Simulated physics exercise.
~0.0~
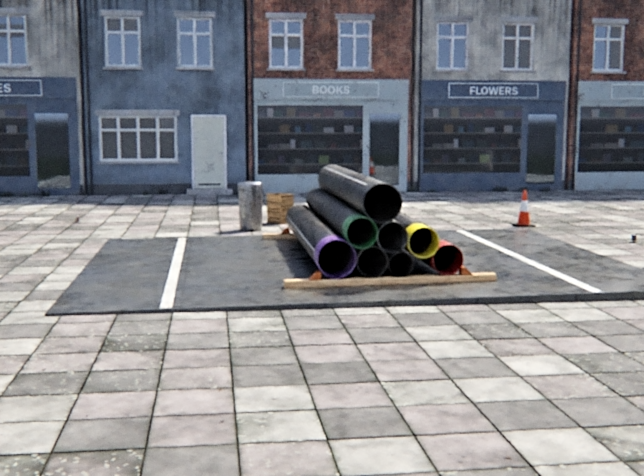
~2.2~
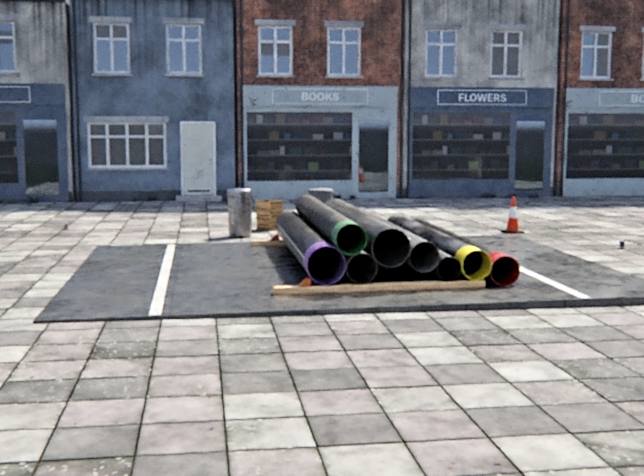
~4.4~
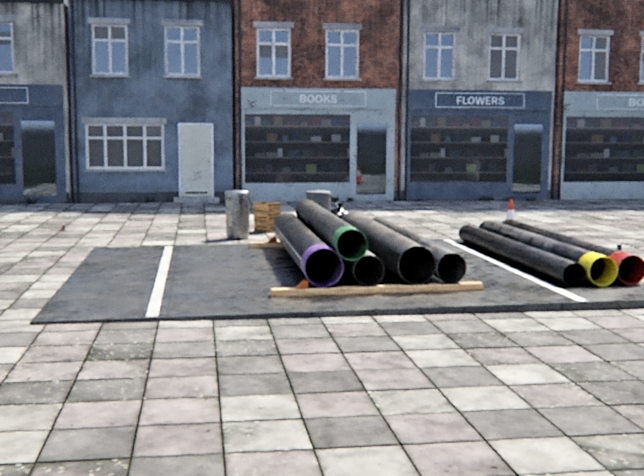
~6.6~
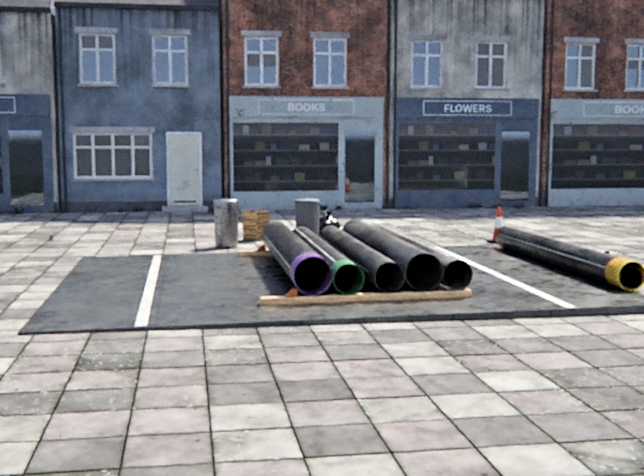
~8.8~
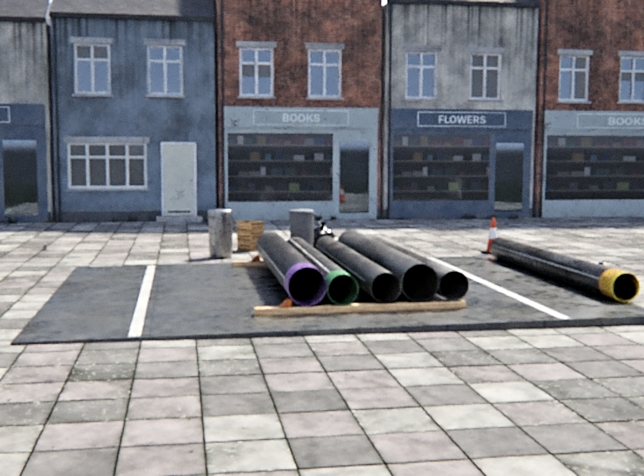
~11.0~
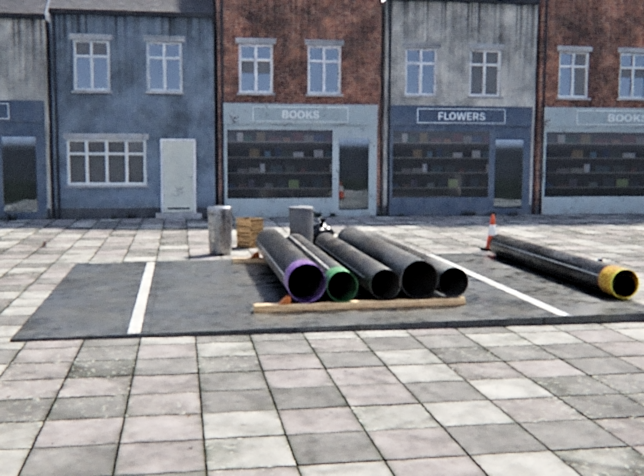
A stack of dark plastic pipes with coloured rims slumped on a paved square, and several rolled right, yellow and red crossing the white line. The green one dropped beside the purple, and the rest lay still in a row.
